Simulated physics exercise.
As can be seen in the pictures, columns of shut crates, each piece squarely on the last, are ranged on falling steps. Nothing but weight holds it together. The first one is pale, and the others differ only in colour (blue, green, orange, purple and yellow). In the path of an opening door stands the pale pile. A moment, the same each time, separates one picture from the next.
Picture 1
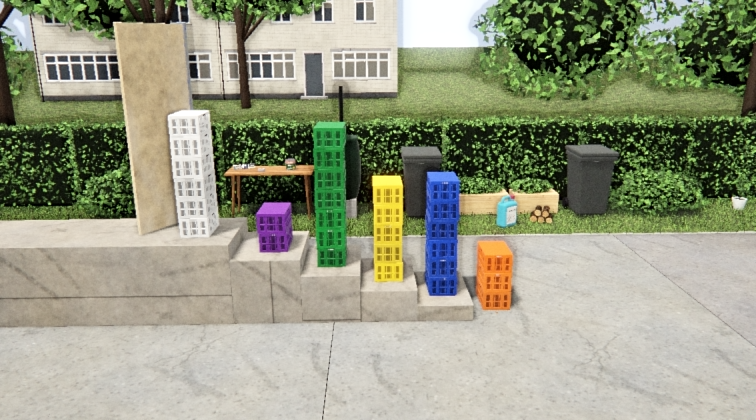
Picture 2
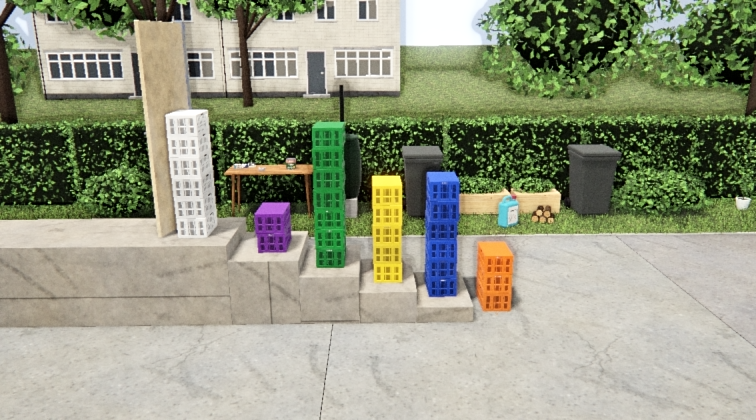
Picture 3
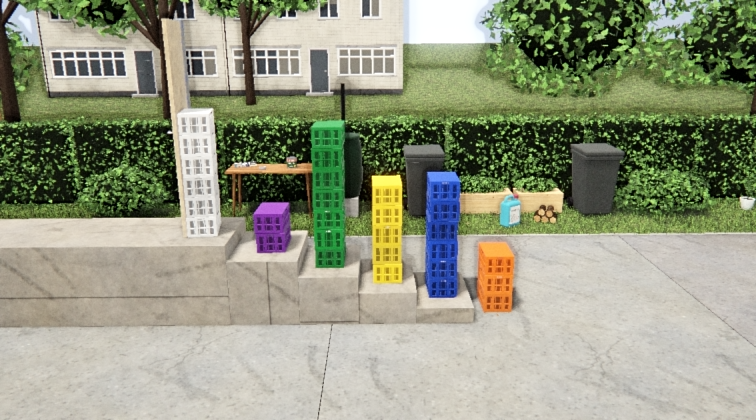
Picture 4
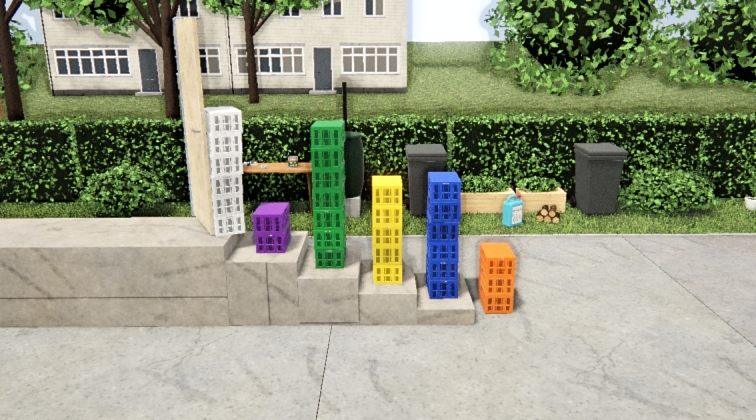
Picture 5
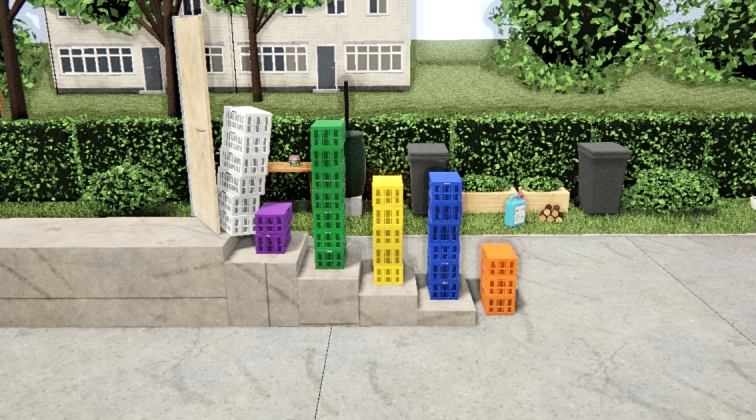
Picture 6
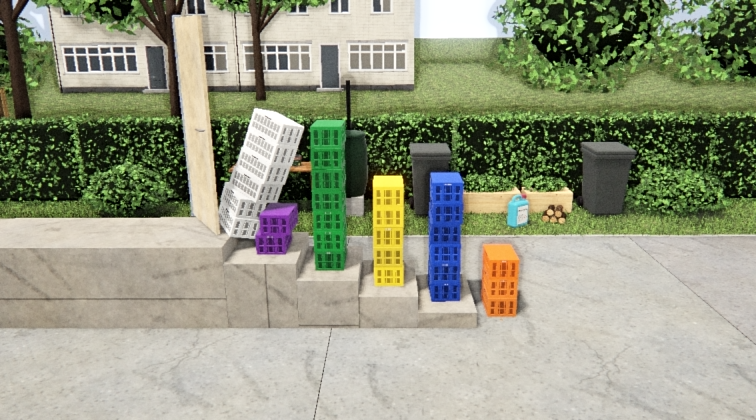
The footage shows coloured crate stacks standing on descending steps as a tall panel swings in from the left and meets the white stack, which slides right, then leans clearly to the right against the short purple stack.
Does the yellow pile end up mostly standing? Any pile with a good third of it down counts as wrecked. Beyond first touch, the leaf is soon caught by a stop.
Yes.
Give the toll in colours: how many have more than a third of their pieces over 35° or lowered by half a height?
Toll: 1.
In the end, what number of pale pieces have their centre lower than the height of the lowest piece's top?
Count: 4.
Just after the last frame, 3 of the pale pile down; none of the 5 yellow crates down (0 of 23 in all colours); top yellow crate unmoved; top green crate tilted a little.
A moment on, 3 of the pale pile down; none of the 5 yellow crates down (3 of 23 in all colours); top yellow crate moved a little; top green crate tilted steeply, some two heights lower.
When it is over, 3 of the pale pile down; none of the 5 yellow crates down (3 of 23 in all colours); top yellow crate moved a little; top blue crate moved half its height. In pixels of the last frame, middles, top yellow crate near (393, 191), top blue crate near (457, 188).
